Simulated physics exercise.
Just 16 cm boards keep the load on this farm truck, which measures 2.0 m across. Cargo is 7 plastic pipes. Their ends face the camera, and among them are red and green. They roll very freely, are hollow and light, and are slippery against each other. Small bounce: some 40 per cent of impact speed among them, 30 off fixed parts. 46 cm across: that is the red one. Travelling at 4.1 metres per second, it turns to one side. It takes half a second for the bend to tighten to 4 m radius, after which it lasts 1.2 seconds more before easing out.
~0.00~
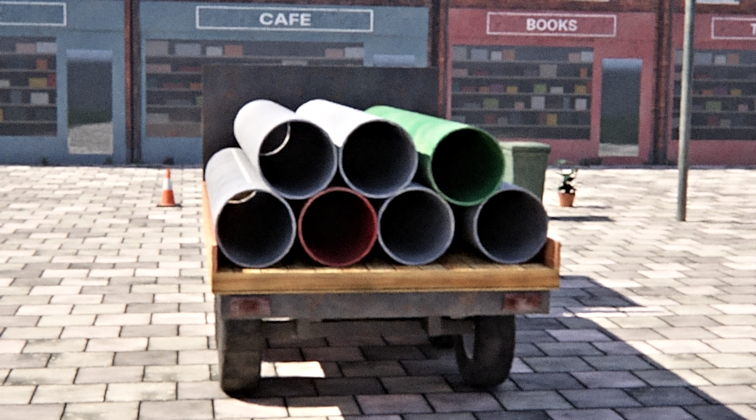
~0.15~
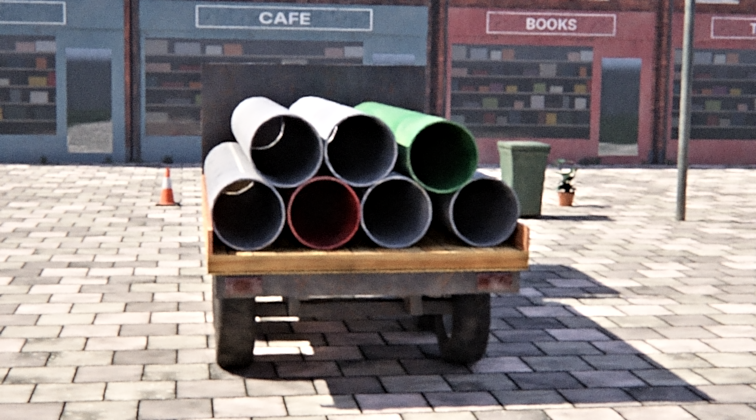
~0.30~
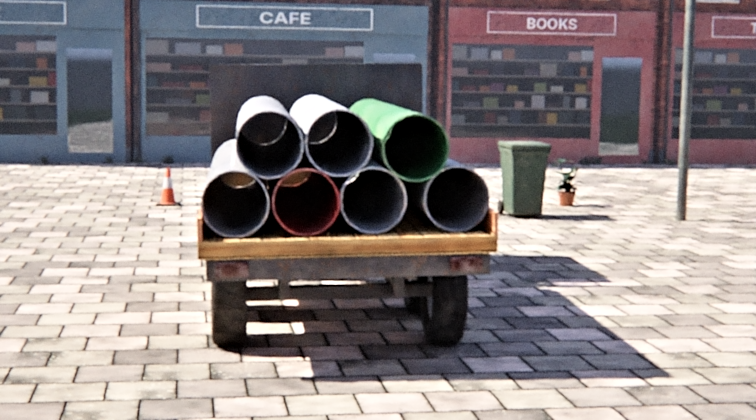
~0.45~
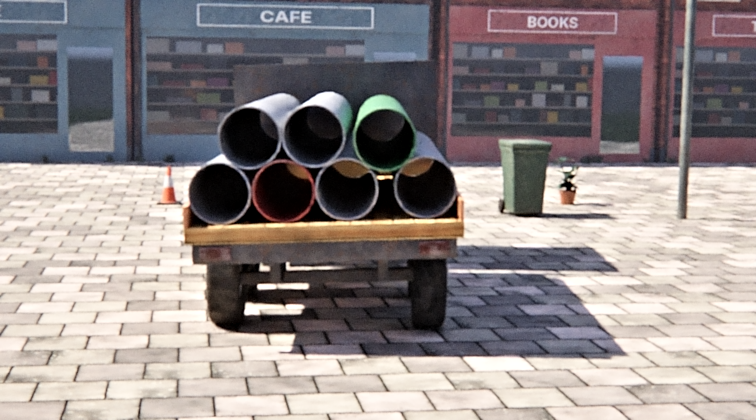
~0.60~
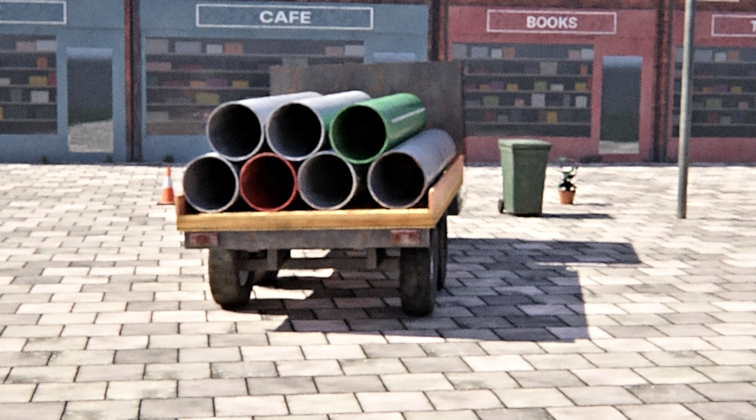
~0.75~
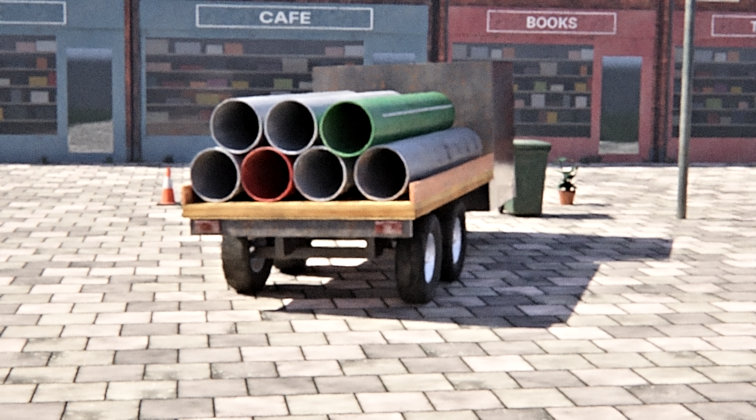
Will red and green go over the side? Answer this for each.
Red: It stays put. Green: It stays put.
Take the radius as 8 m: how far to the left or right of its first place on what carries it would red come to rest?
Roughly 0 cm left.
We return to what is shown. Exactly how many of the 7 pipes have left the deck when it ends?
Altogether that makes 0.
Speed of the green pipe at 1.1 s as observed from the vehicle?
I'd put it near 0.0 m/s.
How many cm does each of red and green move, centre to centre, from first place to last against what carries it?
The red one moved 0 and the green one moved 10.
Then, 1.1 s in, red is on the deck, 70 cm from the left edge; green is up on others, 60 cm from the right edge; 0 of 7 are off.
Then, 1.5 s in, still the same for red, green; 0 of 7 are off.
Then, 1.9 s in, still the same for red, green; 0 of 7 are off.
In the end (2.3 s), red is on the deck, 70 cm from the left edge; green is up on others, 60 cm from the right edge; 0 of 7 are off.
